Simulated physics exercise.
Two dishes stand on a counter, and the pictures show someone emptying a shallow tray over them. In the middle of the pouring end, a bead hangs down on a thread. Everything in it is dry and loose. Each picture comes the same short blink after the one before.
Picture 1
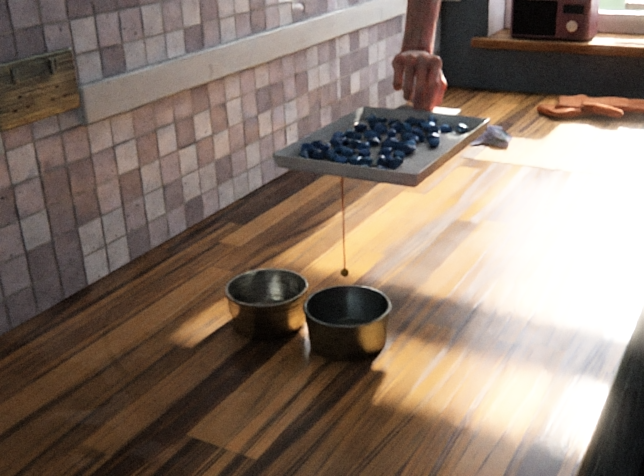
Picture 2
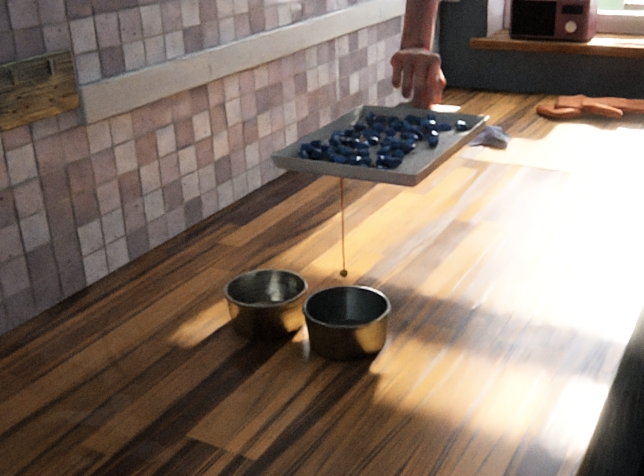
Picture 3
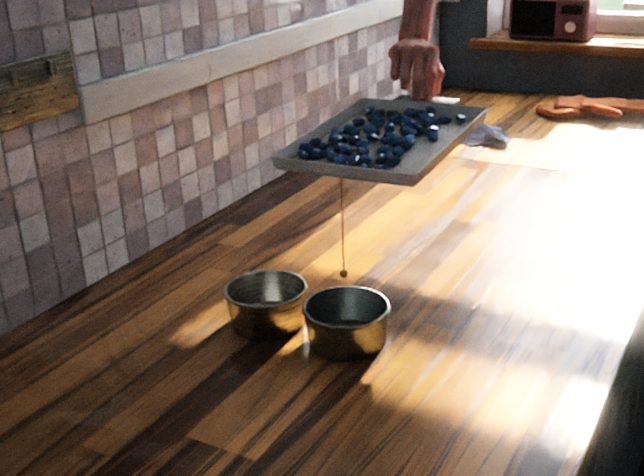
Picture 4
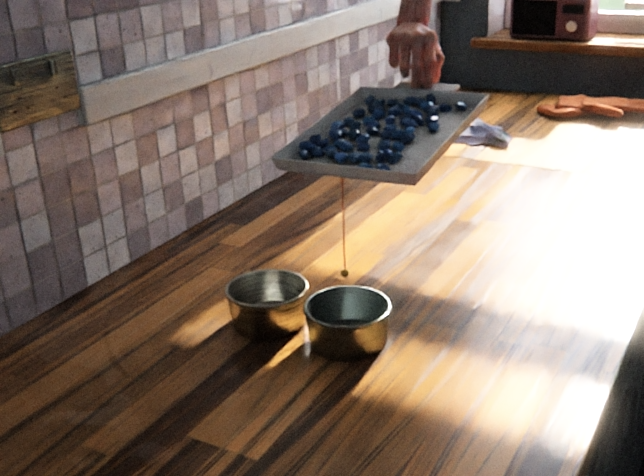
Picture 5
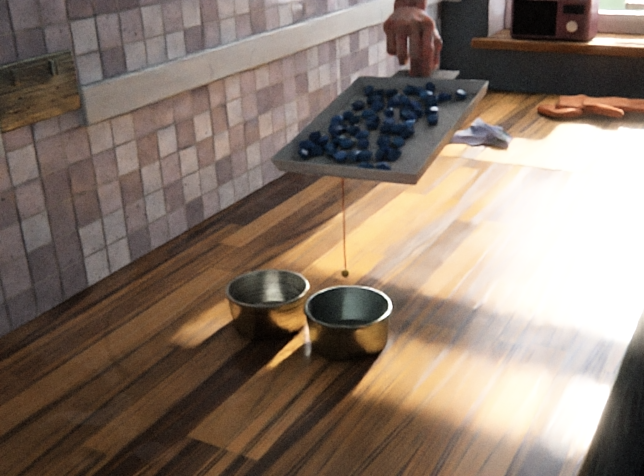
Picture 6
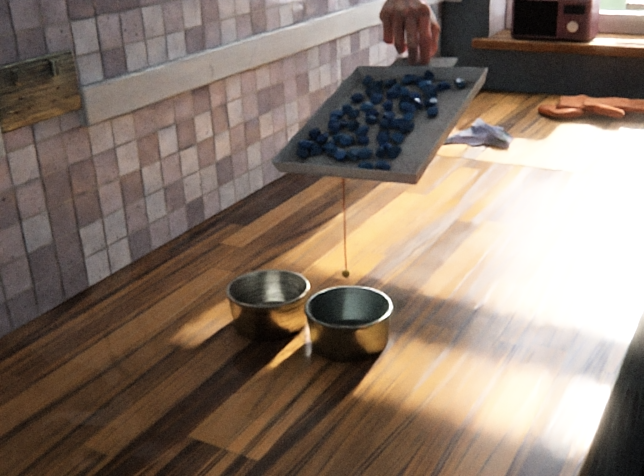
The clip shows a hand holding a shallow tray of dark blue stones above two metal dishes on a wooden counter, gradually raising its far end so the tray slopes toward its lower left corner while the stones shift slightly.
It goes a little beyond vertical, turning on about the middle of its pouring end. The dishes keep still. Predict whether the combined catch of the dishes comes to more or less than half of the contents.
The combined catch is more than half.
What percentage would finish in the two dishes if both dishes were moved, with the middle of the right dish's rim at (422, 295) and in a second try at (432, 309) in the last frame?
You'd end up with around 0 per cent and then around 10 per cent.
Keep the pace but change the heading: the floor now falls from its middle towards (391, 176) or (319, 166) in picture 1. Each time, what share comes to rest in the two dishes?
20 %, give or take, and then 80 %.
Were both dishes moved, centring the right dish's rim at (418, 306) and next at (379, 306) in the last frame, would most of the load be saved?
At place one not up to half; at place two in excess of half.
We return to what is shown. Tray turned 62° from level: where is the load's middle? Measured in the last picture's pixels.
Its middle sits at about pixel (320, 153).
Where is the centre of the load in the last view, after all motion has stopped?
Centre at rest: Close to (278, 318).
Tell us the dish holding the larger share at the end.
So the winner turns out to be the left-side one.
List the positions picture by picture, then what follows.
Corners of the pouring end at (277, 154) and (415, 172), level; middle of the load at (375, 142), aquarium stones; left dish at (245, 318); right dish at (327, 339); bead on its thread at (345, 272), in the first frame.
Corners of the pouring end at (276, 154) and (414, 173), level; middle of the load at (374, 141), in the second frame.
Corners of the pouring end at (276, 156) and (413, 173), tipped barely, lowest at the left corner; middle of the load at (373, 137), in the third frame.
Corners of the pouring end at (276, 156) and (414, 172), tipped a little, lowest at the left corner; middle of the load at (374, 131), in the fourth frame.
Corners of the pouring end at (276, 158) and (413, 171), tipped a little, lowest at the left corner; middle of the load at (373, 125), in the fifth frame.
Corners of the pouring end at (276, 160) and (413, 171), tipped clearly, lowest at the left corner; middle of the load at (372, 119); left dish at (247, 319); right dish at (329, 340), in the sixth frame.
Soon after the last picture, tray tipped steeply; nearly all on the tray; a stray few in the air.
A little later, tray tipped past a quarter turn; about a quarter on the tray; a small part in the right dish; about a third in the left dish; a small part outside both; about a quarter in the air.
Later still, tray tipped past a quarter turn; about a quarter in the right dish; about two thirds in the left dish; a small part outside both.
At rest, tray tipped past a quarter turn; about a quarter in the right dish; about two thirds in the left dish; a small part outside both.
